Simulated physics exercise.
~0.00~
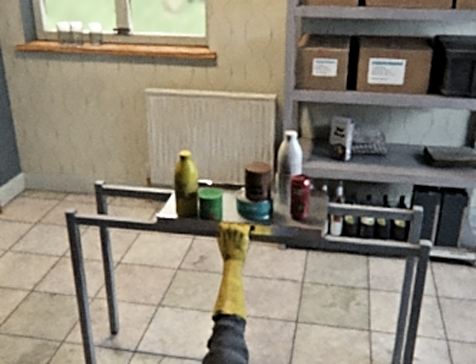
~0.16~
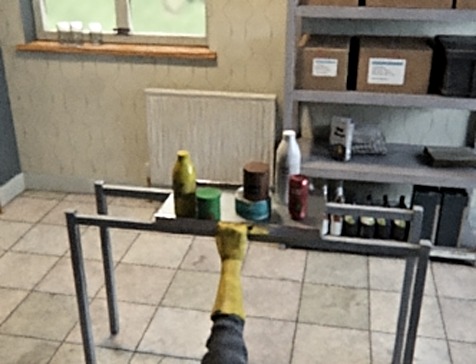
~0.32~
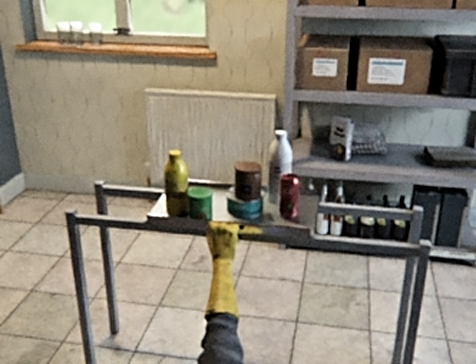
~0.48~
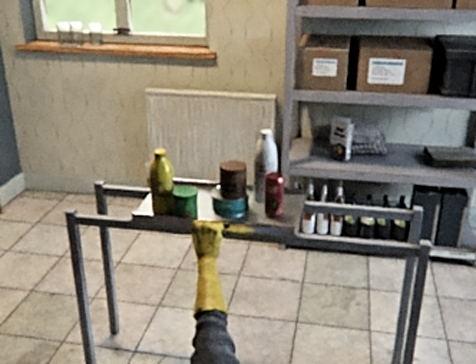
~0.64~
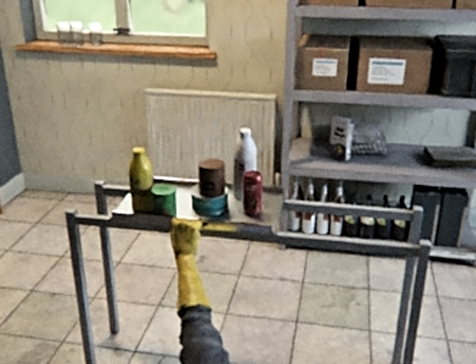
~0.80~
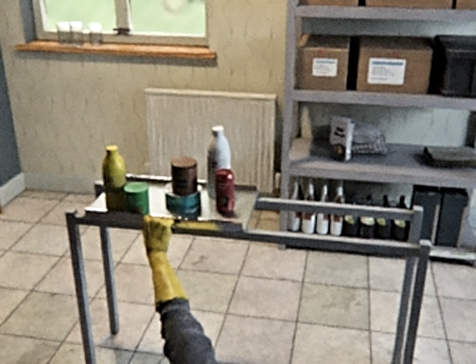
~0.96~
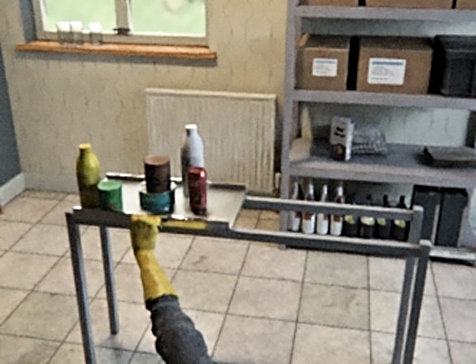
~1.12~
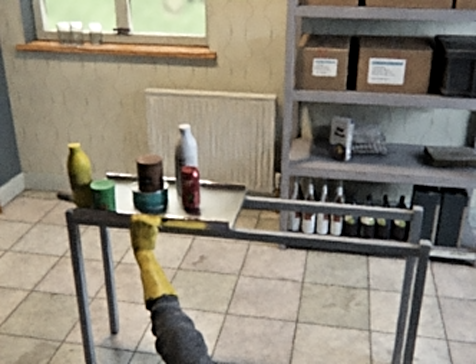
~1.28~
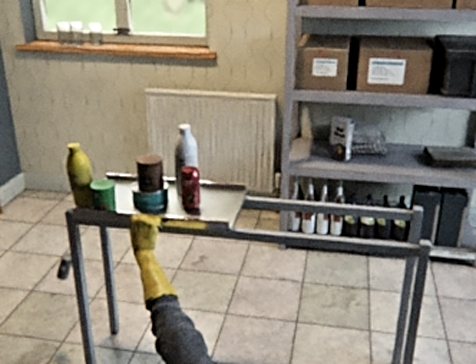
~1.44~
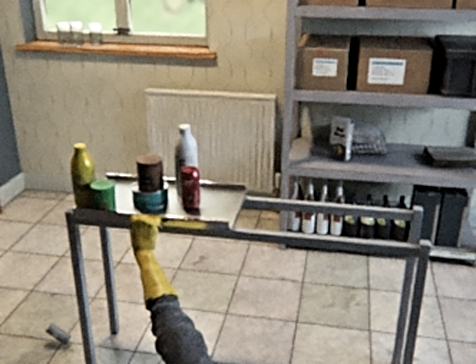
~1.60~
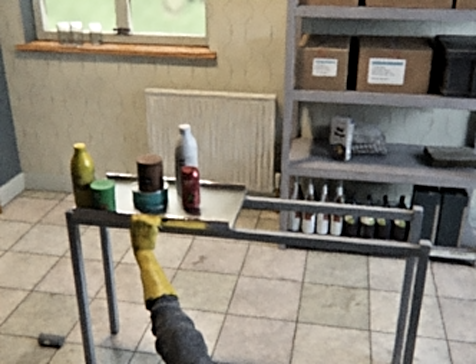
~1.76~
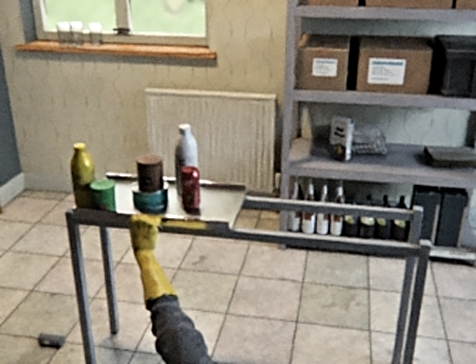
In a tiled room, a yellow-gloved hand slid a tray of bottles, cans and tubs leftward along a metal frame to its left end, and a small grey shaker dropped to the floor and came to rest on its side while the others stayed standing.
